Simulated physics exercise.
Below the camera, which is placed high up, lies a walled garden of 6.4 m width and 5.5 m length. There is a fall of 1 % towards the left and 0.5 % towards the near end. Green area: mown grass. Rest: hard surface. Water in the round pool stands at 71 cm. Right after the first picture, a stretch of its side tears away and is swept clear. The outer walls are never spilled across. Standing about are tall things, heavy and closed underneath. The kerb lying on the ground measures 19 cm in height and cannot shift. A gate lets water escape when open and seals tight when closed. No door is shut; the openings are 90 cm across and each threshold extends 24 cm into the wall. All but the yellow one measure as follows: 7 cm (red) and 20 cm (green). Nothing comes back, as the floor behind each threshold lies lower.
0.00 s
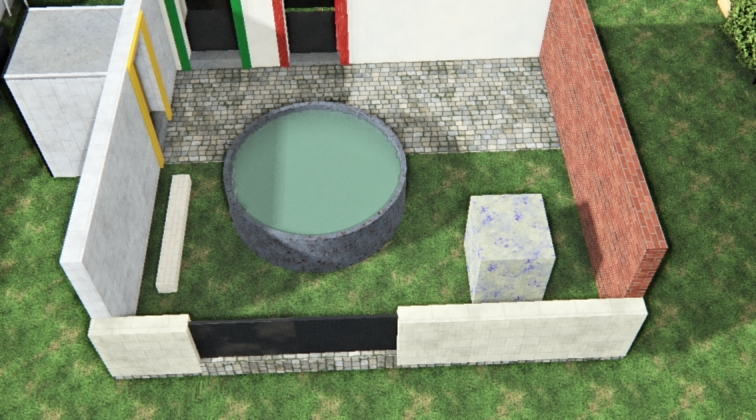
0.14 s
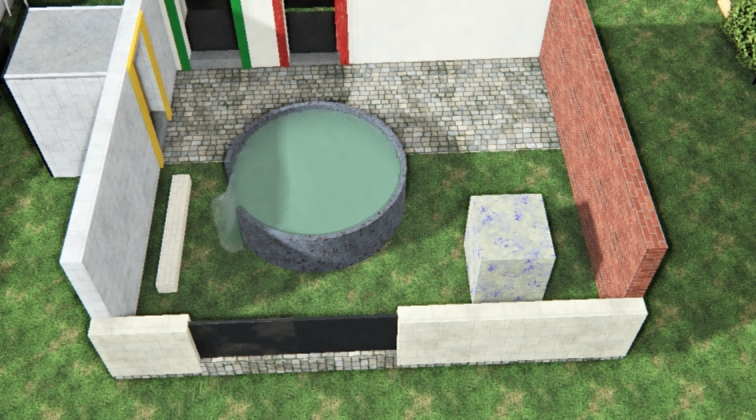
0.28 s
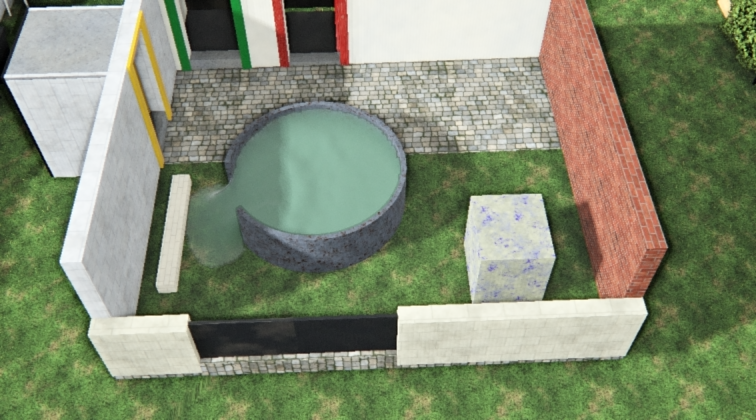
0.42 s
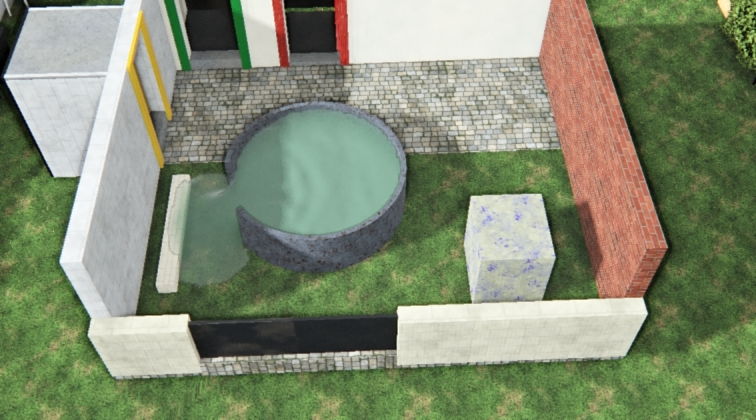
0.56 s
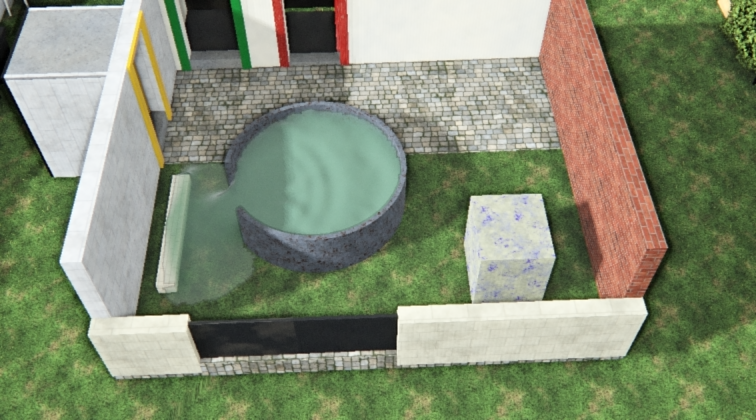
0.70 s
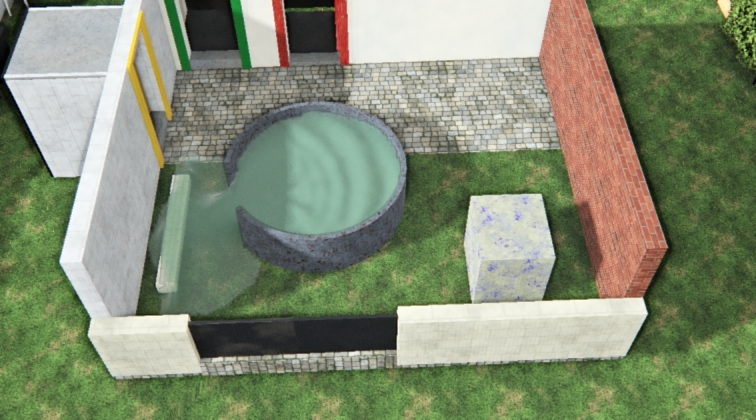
In a walled garden with a patch of grass and paving, water poured from a gap in the left side of a round pool, spread over the grass and surrounded a long pale block.
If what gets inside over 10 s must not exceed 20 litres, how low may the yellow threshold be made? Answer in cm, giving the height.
Around 7 cm.
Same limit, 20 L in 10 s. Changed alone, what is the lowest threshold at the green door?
Door green, min height approx. 15 cm.
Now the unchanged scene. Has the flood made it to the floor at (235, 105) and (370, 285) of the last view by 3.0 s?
Soaked; soaked.
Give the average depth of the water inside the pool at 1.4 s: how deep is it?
Some 54 cm.
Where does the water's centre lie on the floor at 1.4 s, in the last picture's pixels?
About (284, 211).
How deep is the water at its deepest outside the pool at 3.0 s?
About 38 cm.
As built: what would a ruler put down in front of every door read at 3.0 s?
Depth at yellow 8 cm, at red 4 cm, at green 21 cm.
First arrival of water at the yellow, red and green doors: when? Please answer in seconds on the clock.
Times - yellow 1.0 seconds, red 3.0 seconds, green 1.8 seconds.
After 1.4 s water covers 25 % of the floor, deepest (51 cm) near (187, 229); 8 cm at the yellow door, 0 litres in over its 23 cm threshold.
After 3.0 s water covers 45 % of the floor, deepest (38 cm) near (131, 351); 8 cm at the yellow door, 0 litres in over its 23 cm threshold.
After 10.0 s water covers 95 % of the floor, deepest (16 cm) near (187, 229); 11 cm at the yellow door, 0 litres in over its 23 cm threshold.
At the yellow door as built, the water arrived by 1.0 s and peaked near 11 cm at 1.8 s.
With a threshold of 6.5 cm, 26 litres would have come in within the 10 s; with 8.5 cm, 10 litres. So under 20 litres takes about 7 cm.
